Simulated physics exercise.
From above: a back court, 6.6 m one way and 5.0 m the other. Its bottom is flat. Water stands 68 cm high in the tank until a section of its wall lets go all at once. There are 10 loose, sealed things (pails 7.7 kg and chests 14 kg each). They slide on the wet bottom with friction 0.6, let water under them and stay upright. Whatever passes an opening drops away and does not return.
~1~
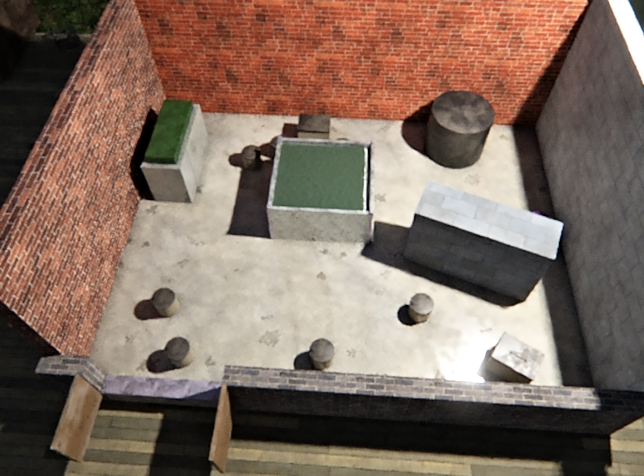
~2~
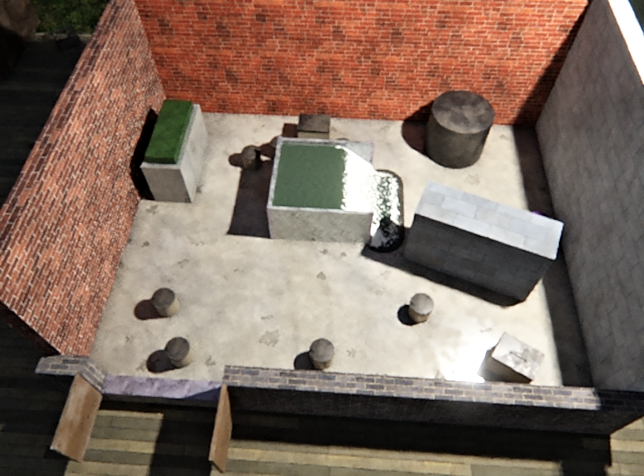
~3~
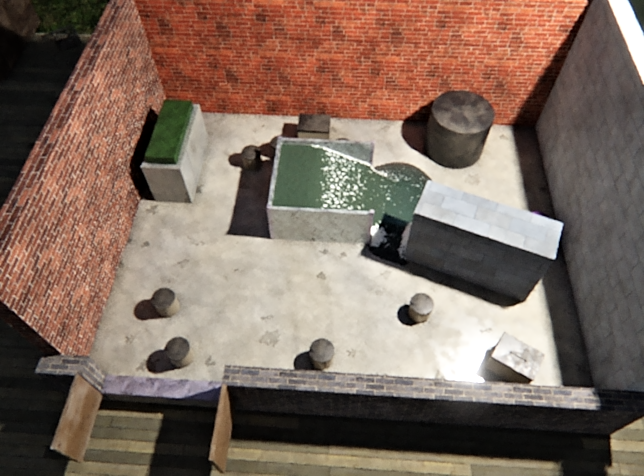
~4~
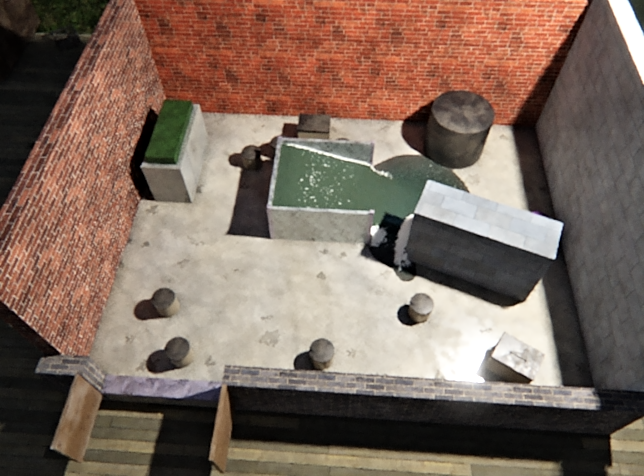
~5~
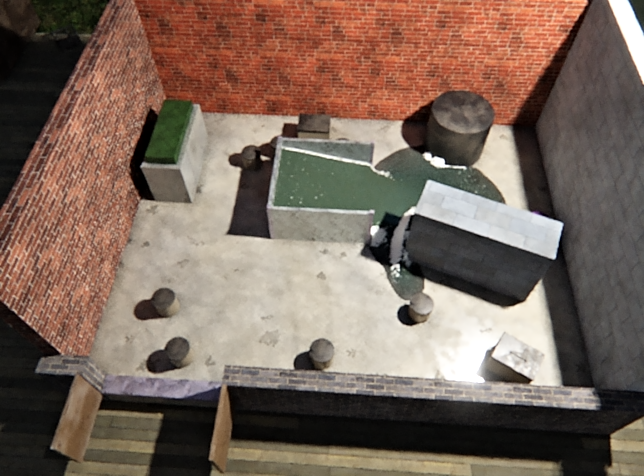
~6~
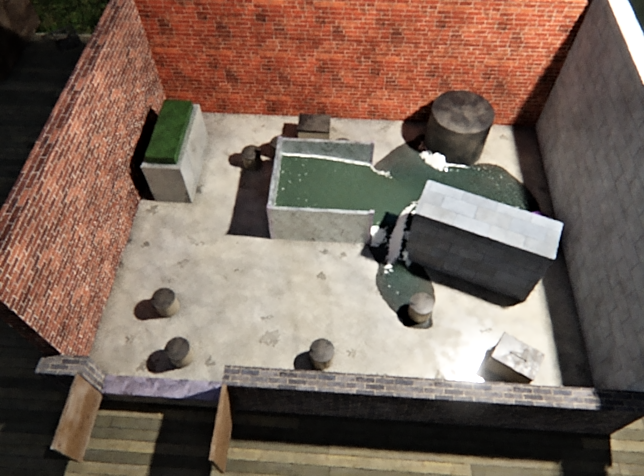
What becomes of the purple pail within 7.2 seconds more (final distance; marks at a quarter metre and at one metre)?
Purple pail travels far.
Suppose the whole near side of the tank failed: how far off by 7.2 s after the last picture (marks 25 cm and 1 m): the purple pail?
Then the purple pail moves a short way.
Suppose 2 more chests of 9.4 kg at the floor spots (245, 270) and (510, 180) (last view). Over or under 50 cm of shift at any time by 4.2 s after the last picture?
In turn: Under, over.
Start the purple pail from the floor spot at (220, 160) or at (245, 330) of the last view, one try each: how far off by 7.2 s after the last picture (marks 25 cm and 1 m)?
In turn: It stays put; it stays put.
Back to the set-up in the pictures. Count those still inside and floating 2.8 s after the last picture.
I count 1.
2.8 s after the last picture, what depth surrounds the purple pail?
About 8 cm.
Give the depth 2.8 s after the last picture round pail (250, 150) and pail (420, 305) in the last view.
About 0 and 2 cm.
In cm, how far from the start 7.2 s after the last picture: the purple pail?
Roughly 200 cm.
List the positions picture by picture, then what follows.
The purple pail at (539, 220), on the bottom; water covers 1.9 m2; 0 of 10 have shifted, in the first picture.
The purple pail at (539, 220), on the bottom; 2.6 m2 under water; 0 of 10 have shifted, in the second picture.
The purple pail at (539, 220) rests on the ground; 3.5 m2 under water; 0 of 10 have shifted, in the third picture.
The purple pail at (539, 220), on the bottom; 4.5 m2 under water; 0 of 10 have shifted, in the fourth picture.
The purple pail at (539, 220) rests on the ground; 5.5 m2 under water; 0 of 10 have shifted, in the fifth picture.
The purple pail at (540, 220), on the bottom; water covers 6.7 m2; 0 of 10 have shifted, in the sixth picture.
Then, 0.9 s after the last picture the purple pail is near (562, 248), 0.6 m from its start, afloat; 0 of 10 are out; 1 afloat.
Then, 2.8 s after the last picture the purple pail is near (535, 340), 2.0 m from its start, aground; 0 of 10 are out; 1 afloat.
Then, 4.8 s after the last picture the purple pail is near (511, 349), 2.2 m from its start, aground; 0 of 10 are out; 0 afloat.
Then, 7.2 s after the last picture the purple pail is near (497, 346), 2.2 m from its start, aground; 0 of 10 are out; 0 afloat.
